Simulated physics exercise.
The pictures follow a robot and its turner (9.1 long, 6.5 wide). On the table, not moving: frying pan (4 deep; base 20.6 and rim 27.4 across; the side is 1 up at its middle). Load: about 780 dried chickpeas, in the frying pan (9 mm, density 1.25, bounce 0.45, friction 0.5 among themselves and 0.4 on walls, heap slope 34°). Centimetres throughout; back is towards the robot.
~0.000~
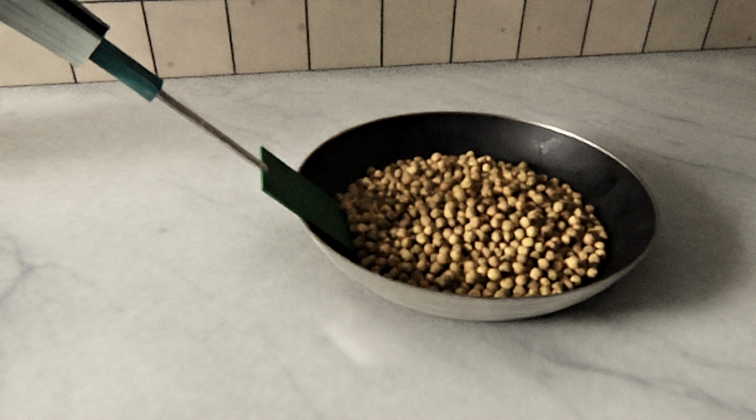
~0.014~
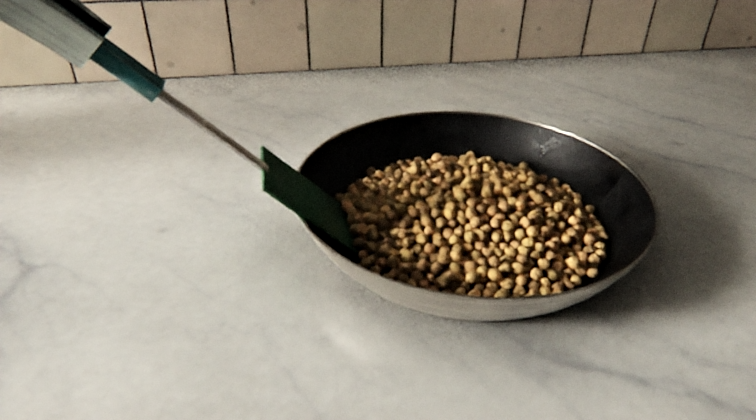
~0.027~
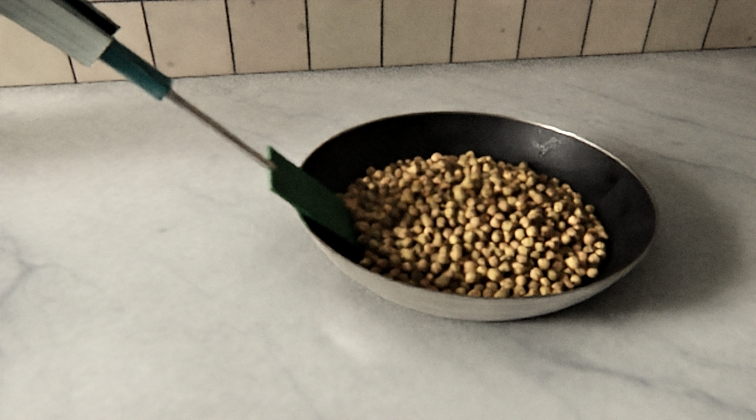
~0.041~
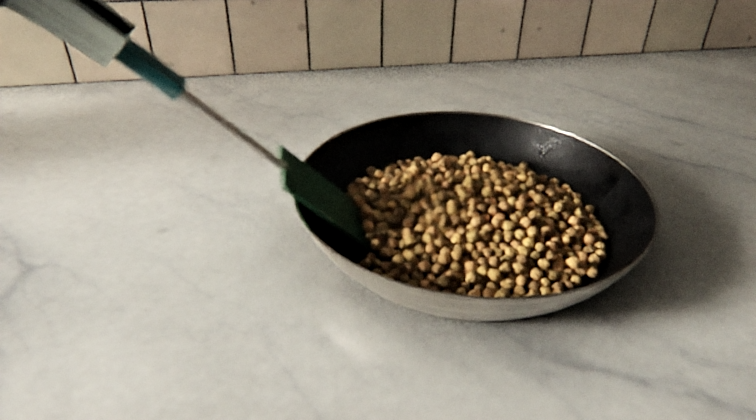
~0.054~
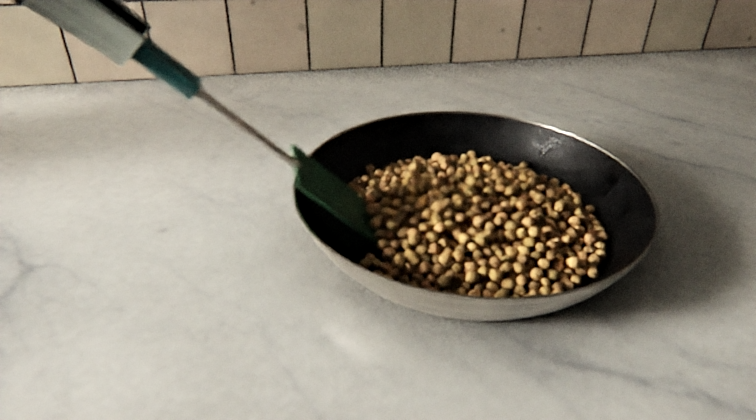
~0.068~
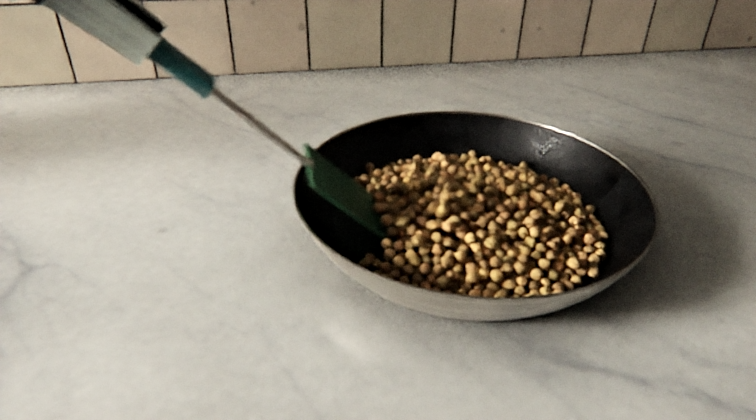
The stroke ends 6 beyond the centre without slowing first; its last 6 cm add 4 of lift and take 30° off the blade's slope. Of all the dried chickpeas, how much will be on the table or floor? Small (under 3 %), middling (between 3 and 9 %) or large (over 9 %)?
On the table or floor the share is small, under 3 %.
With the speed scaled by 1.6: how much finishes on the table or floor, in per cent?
About 5 per cent.
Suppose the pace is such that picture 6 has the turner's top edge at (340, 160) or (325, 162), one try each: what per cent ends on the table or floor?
Some 5 and 5 per cent.
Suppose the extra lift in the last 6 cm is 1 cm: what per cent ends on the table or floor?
About 0 per cent.
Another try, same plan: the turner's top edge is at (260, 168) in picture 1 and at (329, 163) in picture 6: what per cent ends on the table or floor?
Some 5 per cent.
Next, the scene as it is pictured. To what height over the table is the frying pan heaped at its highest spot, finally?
Some 4.0 cm.
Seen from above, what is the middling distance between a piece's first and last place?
Roughly 2 cm.
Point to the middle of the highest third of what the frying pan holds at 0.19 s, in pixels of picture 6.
Near (508, 200).
By 0.13 s, sloping 45°, highest piece 6 above the table; 783 in the frying pan.
By 0.19 s, sloping 33°, highest piece 5 above the table; 783 in the frying pan.
By 0.42 s, sloping 15°, highest piece 5 above the table; 778 in the frying pan, 4 on the table or floor, 1 on the blade or in flight.
By 1.47 s, sloping 15°, highest piece 4 above the table; 778 in the frying pan, 5 on the table or floor.
Final count, 778 in the frying pan, 5 on the table or floor. That is 1 % on the table or floor.
